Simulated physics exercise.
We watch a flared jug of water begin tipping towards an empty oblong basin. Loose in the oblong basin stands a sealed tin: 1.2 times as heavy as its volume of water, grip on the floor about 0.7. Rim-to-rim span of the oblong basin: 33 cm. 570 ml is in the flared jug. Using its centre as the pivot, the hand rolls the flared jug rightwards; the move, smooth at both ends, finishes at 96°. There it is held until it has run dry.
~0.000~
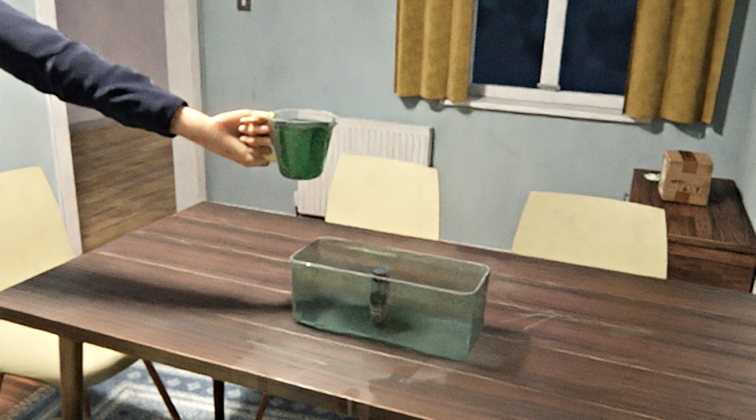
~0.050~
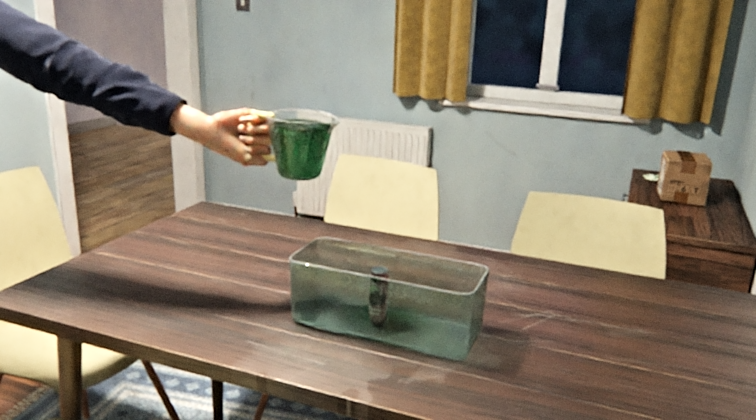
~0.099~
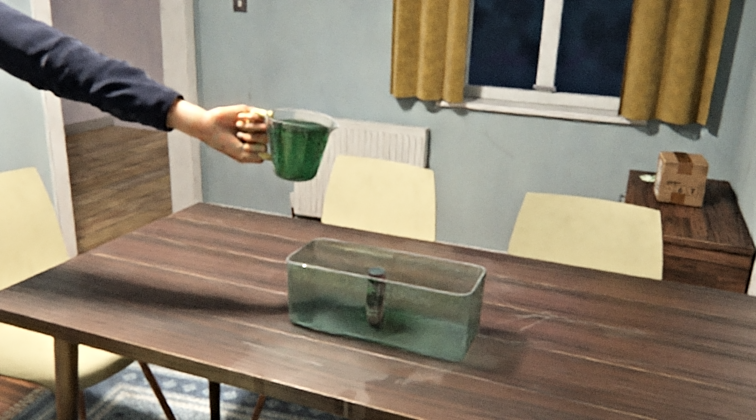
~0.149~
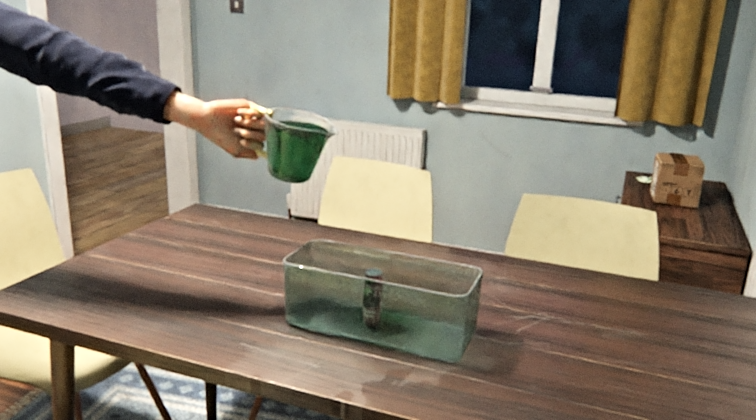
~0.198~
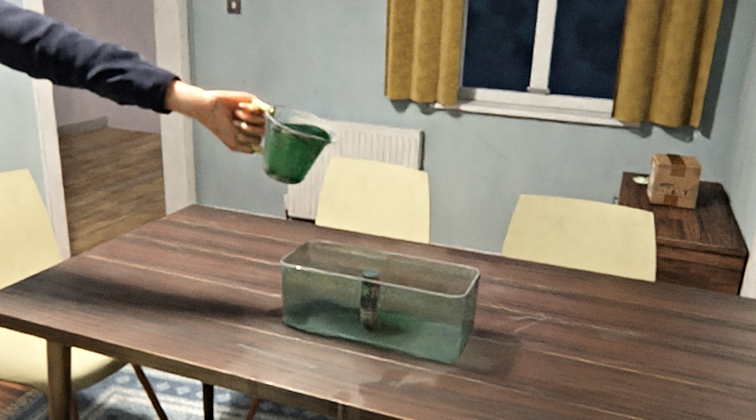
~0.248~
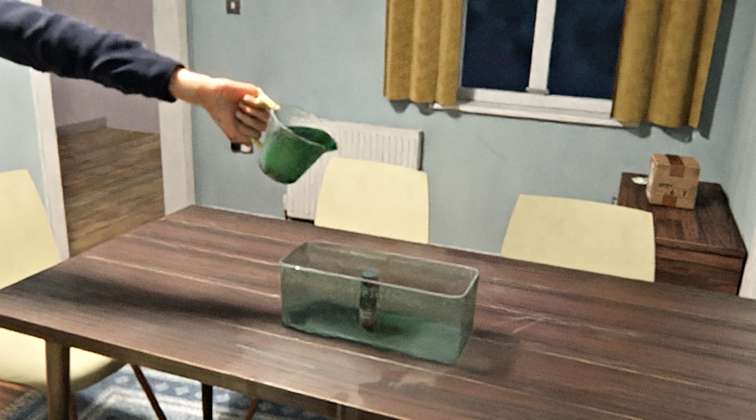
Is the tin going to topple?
It is going to fail.
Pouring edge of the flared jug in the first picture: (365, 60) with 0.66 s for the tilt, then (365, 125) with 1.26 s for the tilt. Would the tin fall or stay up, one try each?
Trial 1 - tin stays standing; trial 2 - tin stays standing.
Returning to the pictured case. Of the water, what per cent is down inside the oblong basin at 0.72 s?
The share is close to 70 percent.
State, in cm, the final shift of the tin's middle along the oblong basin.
Around 9.5 cm.
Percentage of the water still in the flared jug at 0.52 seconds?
Still held: Roughly 48 % of the total.
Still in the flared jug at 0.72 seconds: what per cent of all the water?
Near 10 percent, more or less.
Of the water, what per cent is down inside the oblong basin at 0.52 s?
Some 14 per cent.
Then, 0.52 s in, the tilt is 86° and 48 per cent is still to pour; the tin stands where it began.
Then, 0.72 s in, the tilt is 96° and 10 per cent is still to pour; the tin stands 1 cm from where it began.
Then, 0.93 s in, the tilt is 96° and 1 per cent is still to pour; the tin leans 25°.
Then, 1.16 s in, the tilt is 96° and 0 per cent is still to pour; the tin lies on its side.
Finally, the tin lies on its side.
